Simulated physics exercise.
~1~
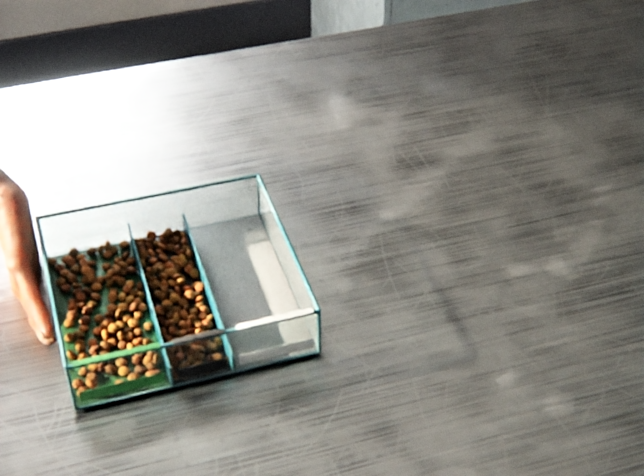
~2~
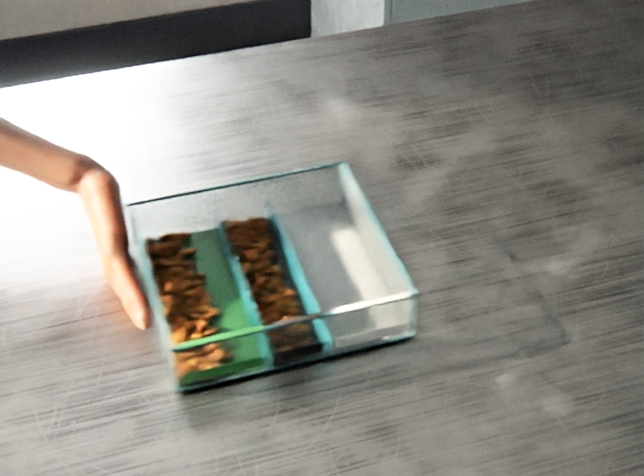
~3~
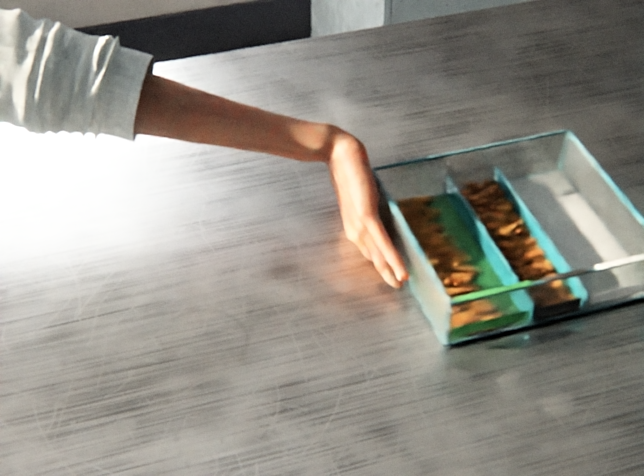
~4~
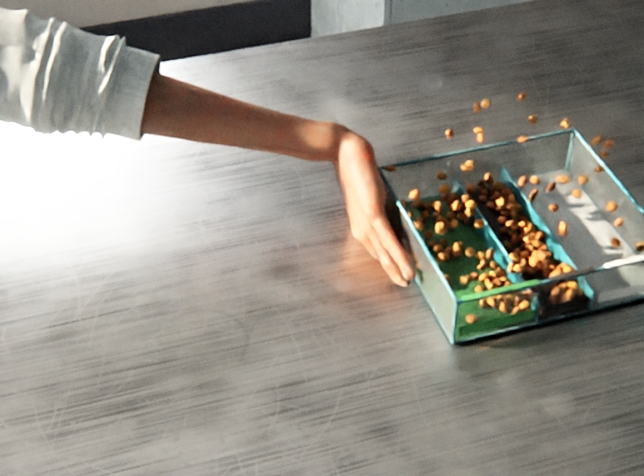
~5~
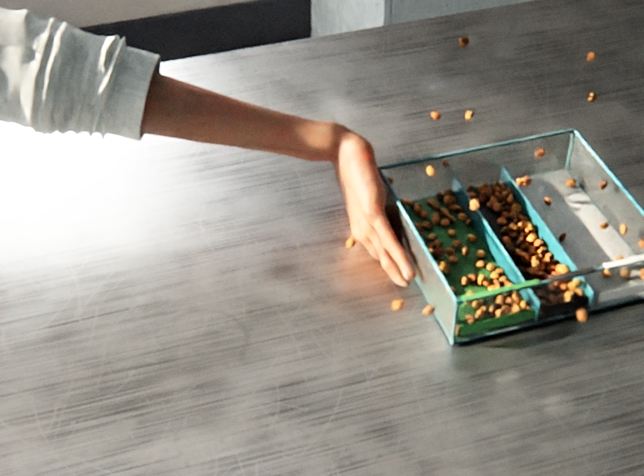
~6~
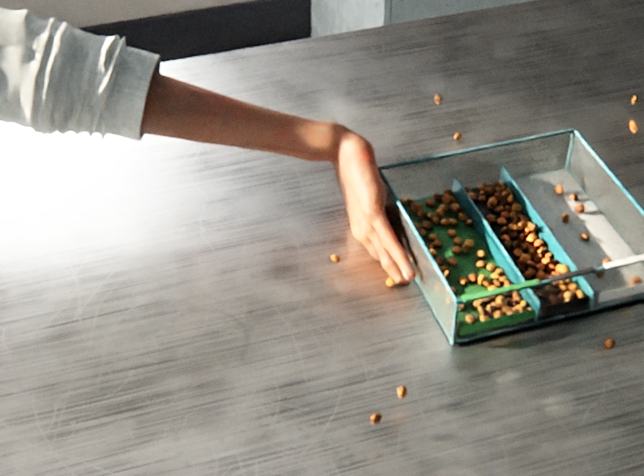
At the start, a clear tray with three sections sits on a scratched grey surface, brown kibble filling the green left section and the dark middle one, while the right section is empty and a hand rests at its left side. The hand pushes the tray quickly to the right, and a sleeved forearm follows into view. The tray stops abruptly, and many pieces leap up and scatter above it. Some drop into the pale right section, while a few fly over the walls. Finally, the tray and hand stay still, with most kibble in the left and middle sections, as a few stray pieces lie outside.
